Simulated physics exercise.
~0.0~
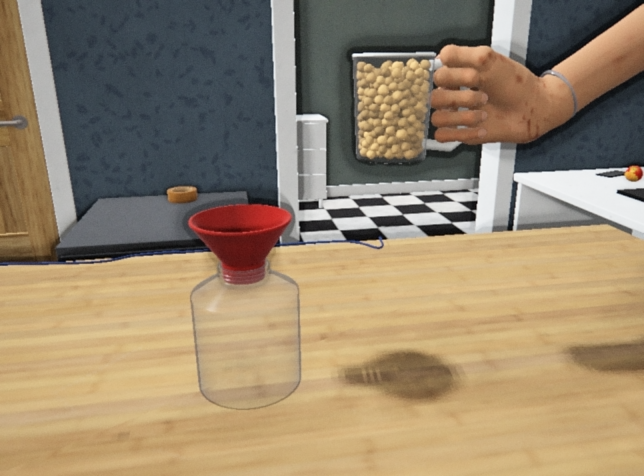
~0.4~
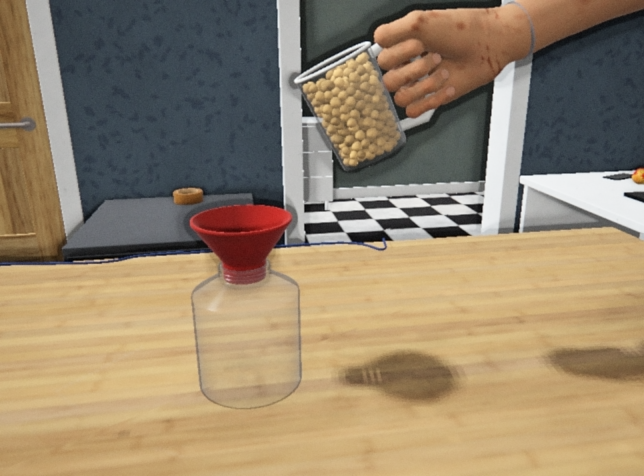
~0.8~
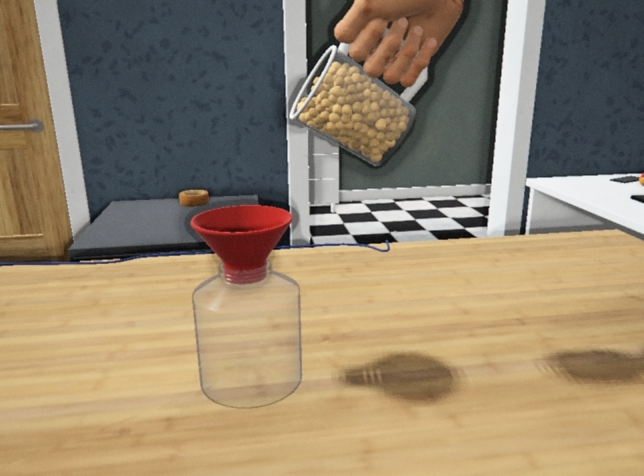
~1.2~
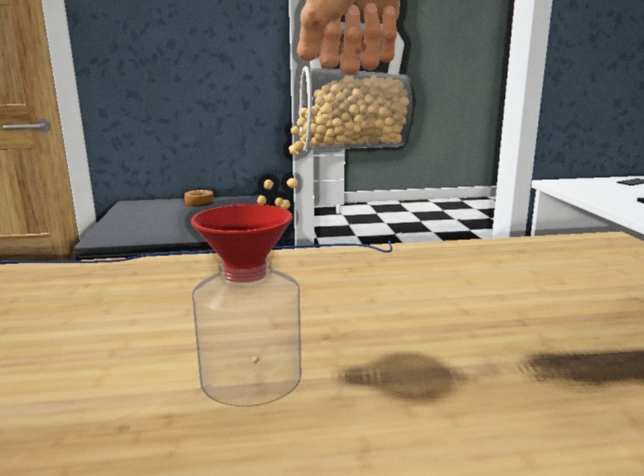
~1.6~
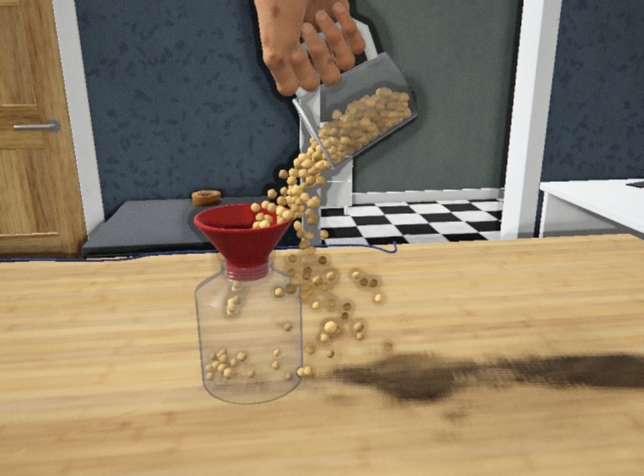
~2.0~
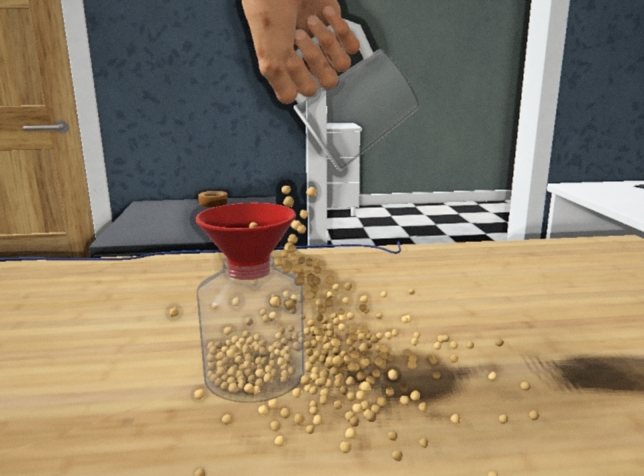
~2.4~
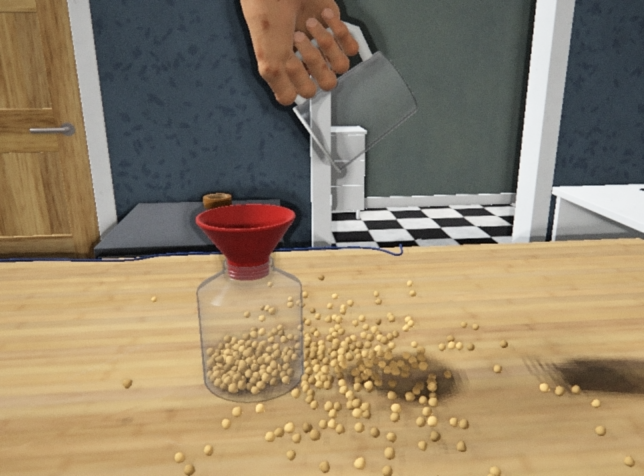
Chickpeas spilled across a wooden counter as a hand tipped a clear cup further and further over a red funnel set in a glass jar; some dropped inside, but most landed outside to the right, leaving the cup empty and the jar partly filled.
